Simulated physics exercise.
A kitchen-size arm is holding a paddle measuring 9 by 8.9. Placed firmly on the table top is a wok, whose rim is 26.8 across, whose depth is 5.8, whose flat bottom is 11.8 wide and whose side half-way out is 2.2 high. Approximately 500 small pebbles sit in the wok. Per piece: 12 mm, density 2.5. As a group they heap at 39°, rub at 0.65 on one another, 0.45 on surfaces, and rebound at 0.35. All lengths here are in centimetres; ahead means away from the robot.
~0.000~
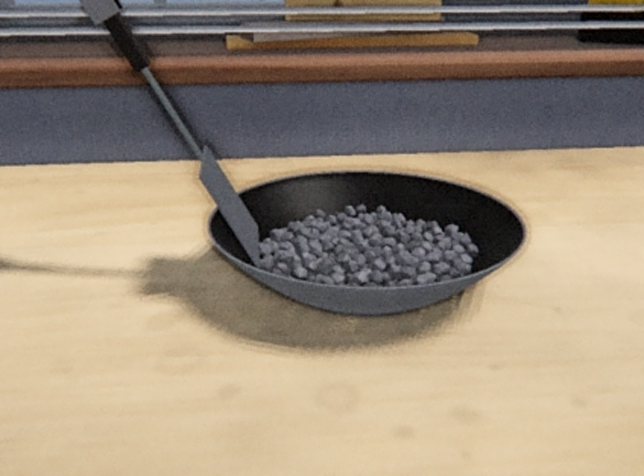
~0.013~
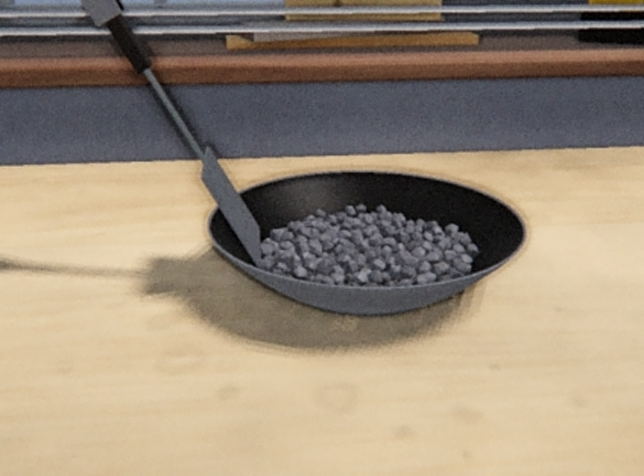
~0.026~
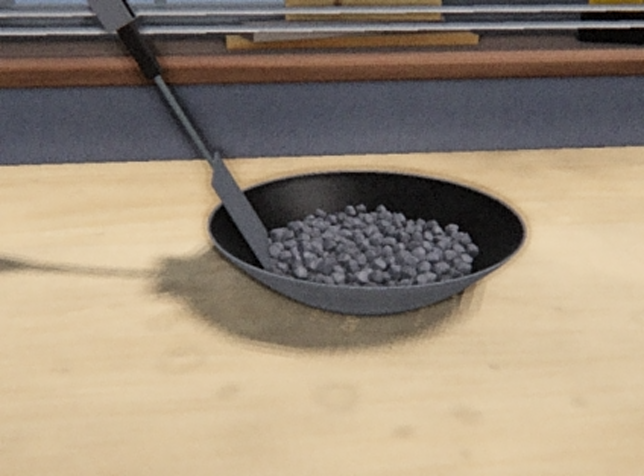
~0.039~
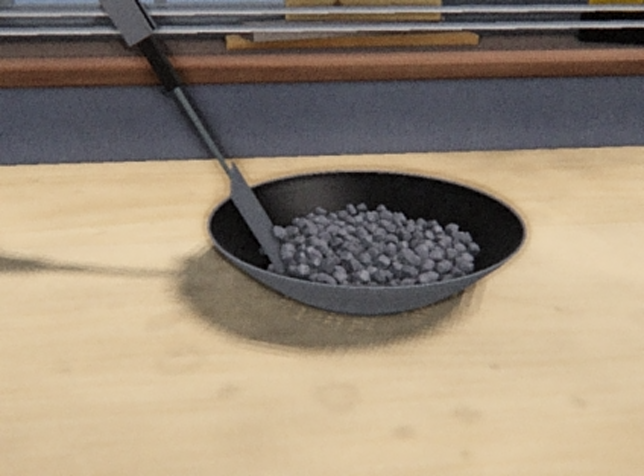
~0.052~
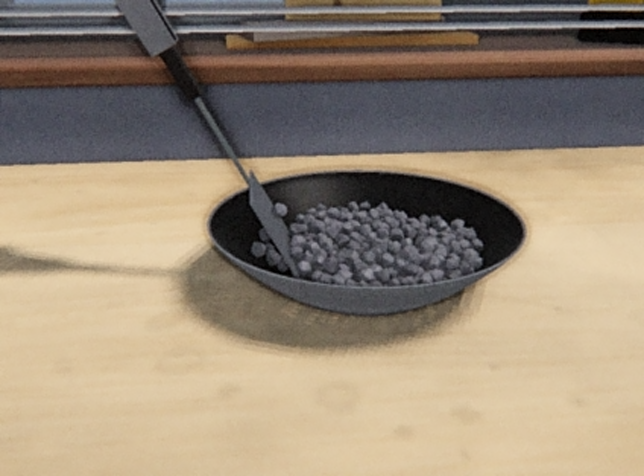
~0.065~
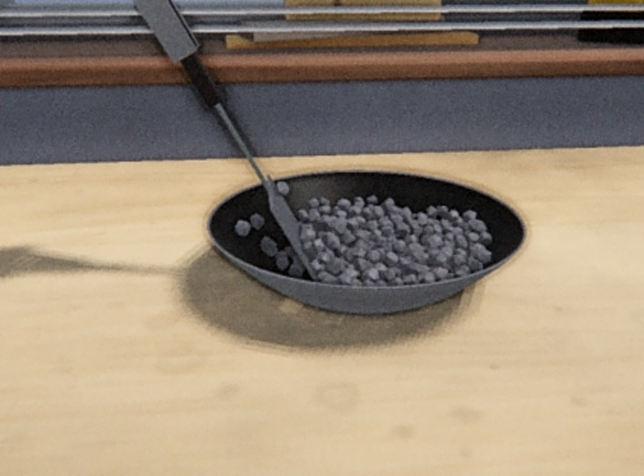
A pale wooden table top is seen from slightly above, with a brown ledge and grey-blue band behind it, and the camera stays still. A dark wok full of small grey pebbles sits at the centre, a grey paddle slanting into its left side. The paddle rests briefly, then slides right through the pebbles, nudging the heap rightward while several slip behind to its left.
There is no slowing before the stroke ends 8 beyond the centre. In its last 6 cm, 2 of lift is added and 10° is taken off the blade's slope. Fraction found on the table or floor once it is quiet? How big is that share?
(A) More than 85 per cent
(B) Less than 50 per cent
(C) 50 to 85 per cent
50 to 85 per cent.
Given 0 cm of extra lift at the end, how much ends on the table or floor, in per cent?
I'd say close to 50 per cent.
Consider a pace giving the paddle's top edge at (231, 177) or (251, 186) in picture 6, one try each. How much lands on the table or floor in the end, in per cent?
Estimates: Near 35 %, near 55 %.
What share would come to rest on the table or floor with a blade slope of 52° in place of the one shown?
Estimate: Approx. 60 %.
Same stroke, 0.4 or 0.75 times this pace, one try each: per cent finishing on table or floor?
Some 35 and 55 per cent.
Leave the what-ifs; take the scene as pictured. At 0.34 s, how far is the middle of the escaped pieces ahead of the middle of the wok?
I reckon roughly 26 centimetres.
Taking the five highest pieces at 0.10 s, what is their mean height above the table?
I'd put them at about 9 centimetres above the table.
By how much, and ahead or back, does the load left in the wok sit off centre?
2.5 cm ahead.
After 0.10 s, sloping 62°, highest piece 13 above the table; 494 in the wok, 1 on the blade or in flight.
After 0.13 s, sloping 59°, highest piece 16 above the table; 486 in the wok, 9 on the blade or in flight.
After 0.34 s, sloping 52°, highest piece 15 above the table; 196 in the wok, 97 on the table or floor, 202 on the blade or in flight.
After 1.39 s, sloping 52°, highest piece 4 above the table; 299 on the table or floor, 196 in the wok.
In the end, 299 on the table or floor, 196 in the wok. That is 60 % on the table or floor.
